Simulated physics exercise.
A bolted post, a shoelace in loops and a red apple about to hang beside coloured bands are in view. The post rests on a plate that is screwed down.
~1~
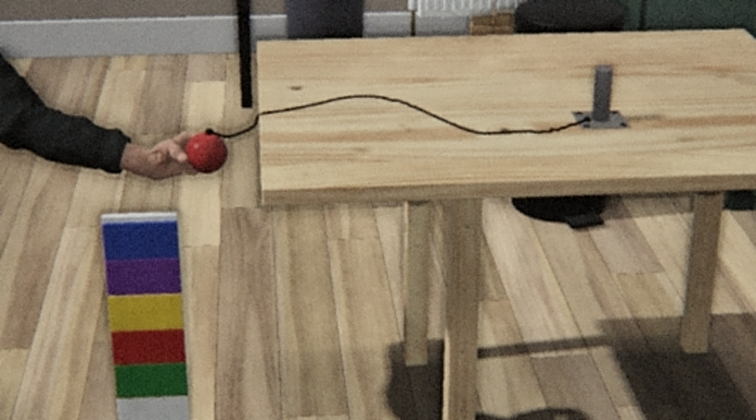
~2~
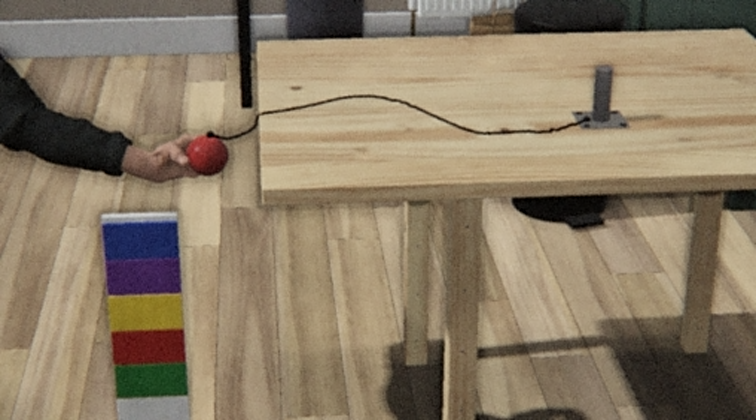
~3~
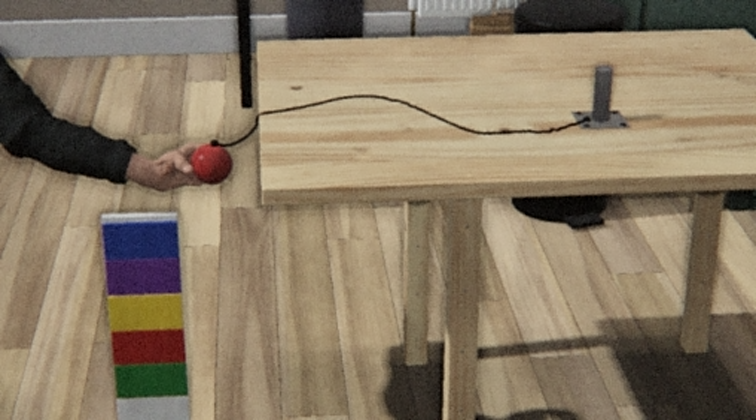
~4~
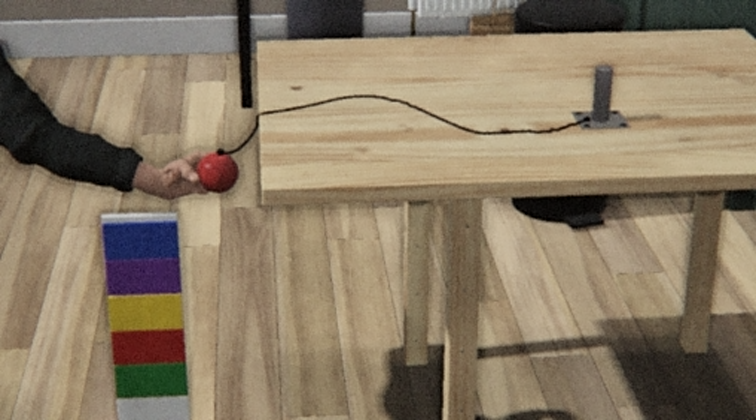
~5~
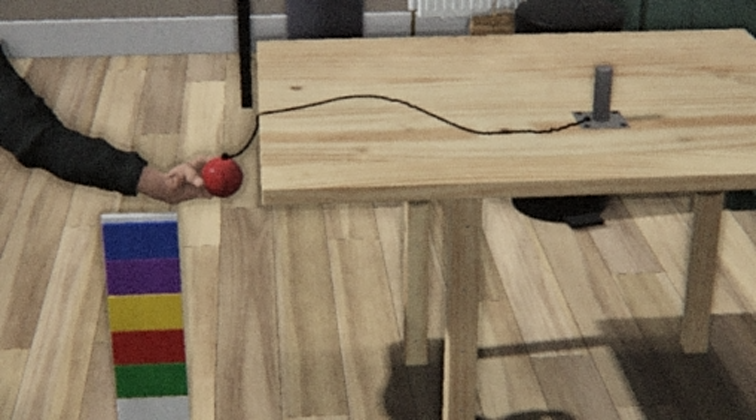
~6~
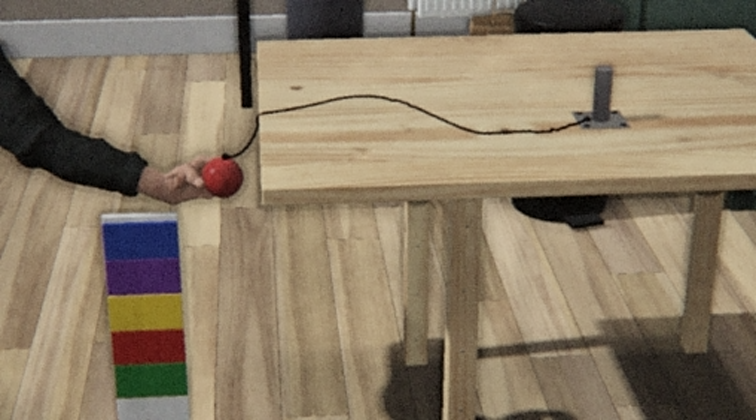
Beside a wooden table, a hand held a small red ball tied to a dark cord lying across the tabletop, then lowered it slightly toward the right and kept it still above coloured bands.
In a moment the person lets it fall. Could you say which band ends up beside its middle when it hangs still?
Sure, it is purple.
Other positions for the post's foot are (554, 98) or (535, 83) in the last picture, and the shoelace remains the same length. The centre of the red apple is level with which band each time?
Taking the two spots in turn: Yellow, then yellow.
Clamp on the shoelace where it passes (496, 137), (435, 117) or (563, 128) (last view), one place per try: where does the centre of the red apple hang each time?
Results: (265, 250); (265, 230); (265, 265).
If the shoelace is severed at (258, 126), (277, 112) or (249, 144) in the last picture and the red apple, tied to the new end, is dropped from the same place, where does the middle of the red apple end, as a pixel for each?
Close to (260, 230) first, close to (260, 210) next, and close to (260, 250) last.
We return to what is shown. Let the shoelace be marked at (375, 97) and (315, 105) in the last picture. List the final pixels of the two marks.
I'd say about (304, 120) for one and about (259, 147) for the other.
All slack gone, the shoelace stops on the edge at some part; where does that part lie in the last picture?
It lies at about (331, 101).
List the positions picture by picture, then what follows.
Red apple (207, 153); blue (141, 242); purple (143, 278); yellow (146, 313); red (149, 348); green (151, 382), in the first picture.
Red apple (207, 155); shoelace through (558, 131) (481, 134) (424, 111) (362, 97) (284, 111), in the second picture.
Red apple (212, 164), in the third picture.
Red apple (218, 173); shoelace through (558, 131) (481, 134) (424, 111) (362, 97) (284, 111), in the fourth picture.
Red apple (223, 178), in the fifth picture.
Red apple (223, 178); shoelace through (558, 131) (481, 134) (424, 111) (362, 97) (284, 111), in the sixth picture.
Soon after, apple near (242, 261); level with purple.
After that, apple near (280, 280); level with purple.
In the end, apple near (262, 279); level with purple. Its middle rests at the purple band.
